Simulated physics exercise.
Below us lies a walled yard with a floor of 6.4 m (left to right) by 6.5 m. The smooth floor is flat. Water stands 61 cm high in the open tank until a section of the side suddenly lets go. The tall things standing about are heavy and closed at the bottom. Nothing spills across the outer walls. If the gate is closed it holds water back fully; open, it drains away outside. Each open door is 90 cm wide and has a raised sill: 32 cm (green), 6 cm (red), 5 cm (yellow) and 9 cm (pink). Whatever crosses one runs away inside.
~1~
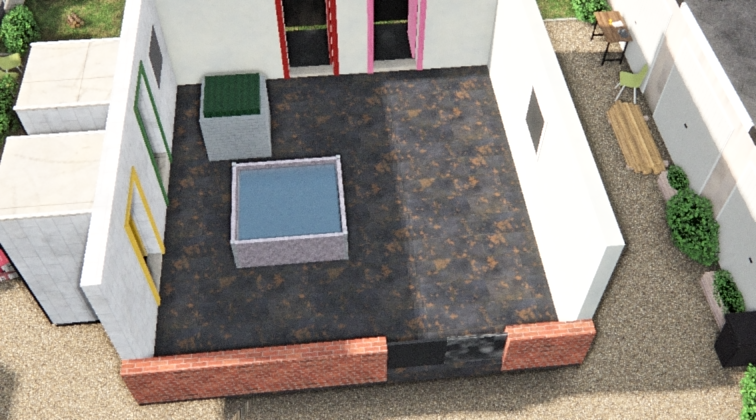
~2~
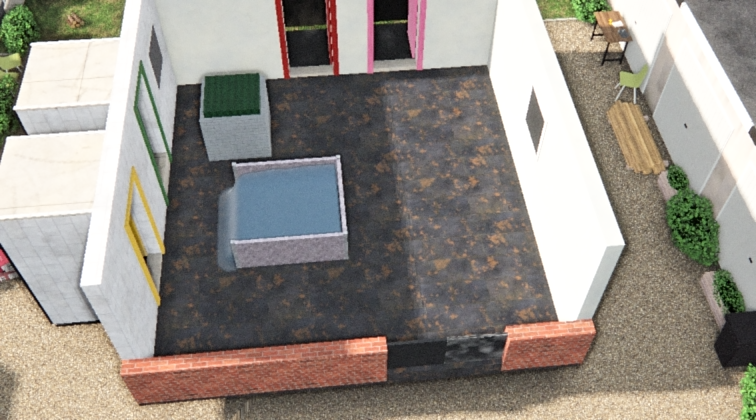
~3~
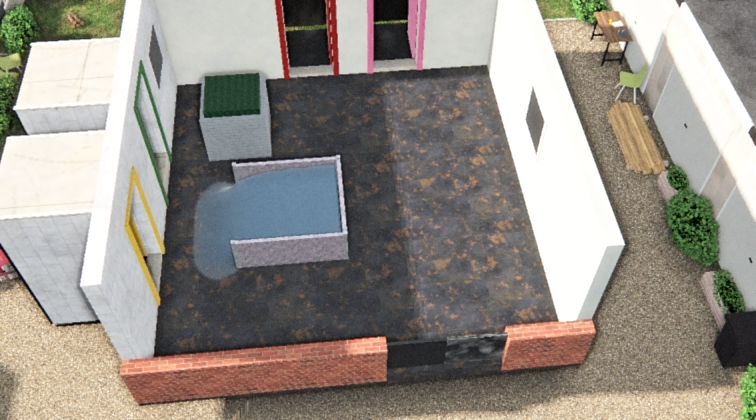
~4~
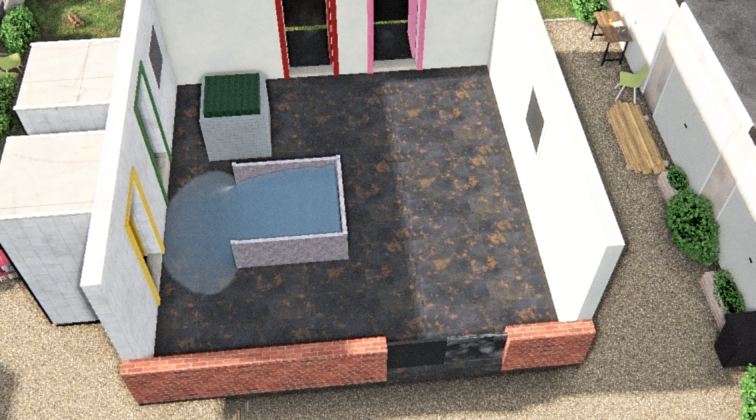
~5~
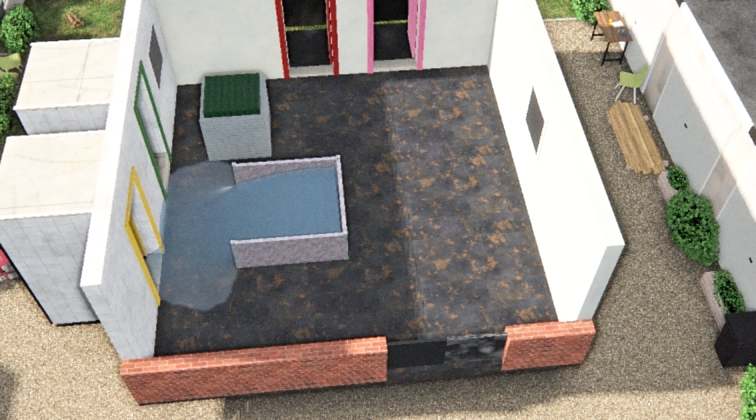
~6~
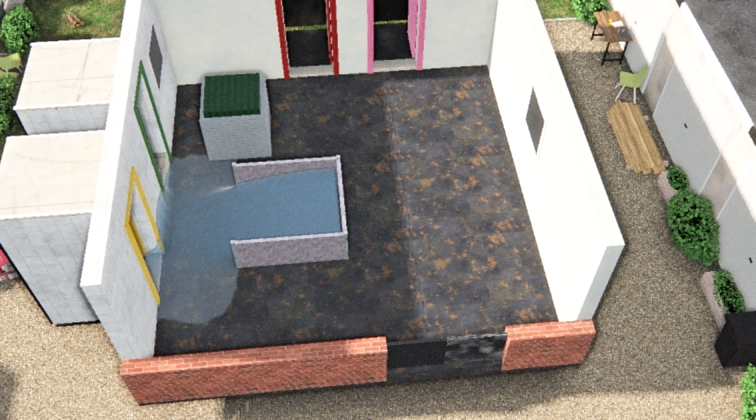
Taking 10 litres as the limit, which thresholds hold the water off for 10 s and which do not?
Within that time: At the green door it stays under the limit; at the red door it keeps below the limit; at the yellow door it goes over the limit; at the pink door it keeps below the limit.
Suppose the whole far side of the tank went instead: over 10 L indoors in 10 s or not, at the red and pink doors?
Then: Red over, pink over.
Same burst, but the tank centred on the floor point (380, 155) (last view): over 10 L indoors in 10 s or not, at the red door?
Then: Red past it.
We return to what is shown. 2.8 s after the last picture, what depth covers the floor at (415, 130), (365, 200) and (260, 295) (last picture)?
Roughly 0, 0 and 0 cm, in turn.
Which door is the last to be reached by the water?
It is the pink one.
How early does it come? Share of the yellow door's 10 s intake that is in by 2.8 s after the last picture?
About 90 per cent.
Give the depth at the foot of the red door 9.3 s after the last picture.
About 2.5 cm.
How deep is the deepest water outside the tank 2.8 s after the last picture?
Roughly 26 cm.
Then, 0.7 s after the last picture water covers 15 % of the floor and is deepest (40 cm) near (175, 236); green door 27 cm at the sill, 1 L in, red door not reached, yellow door 24 cm at the sill, 85 L in, pink door not reached.
Then, 1.5 s after the last picture water covers 20 % of the floor and is deepest (36 cm) near (196, 85); green door 21 cm at the sill, 1 L in, red door not reached, yellow door 20 cm at the sill, 182 L in, pink door not reached.
Then, 2.8 s after the last picture water covers 40 % of the floor and is deepest (26 cm) near (177, 93); green door 11 cm at the sill, 1 L in, red door 4 cm at the sill, 0 L in, yellow door 12 cm at the sill, 248 L in, pink door not reached.
Then, 5.3 s after the last picture water covers 85 % of the floor and is deepest (10 cm) near (495, 109); green door 6 cm at the sill, 1 L in, red door 3 cm at the sill, 0 L in, yellow door 6 cm at the sill, 271 L in, pink door 4 cm at the sill, 0 L in.
Then, 9.3 s after the last picture water covers 95 % of the floor and is deepest (6 cm) near (547, 295); green door 4 cm at the sill, 1 L in, red door 3 cm at the sill, 0 L in, yellow door 4 cm at the sill, 272 L in, pink door 2 cm at the sill, 0 L in.
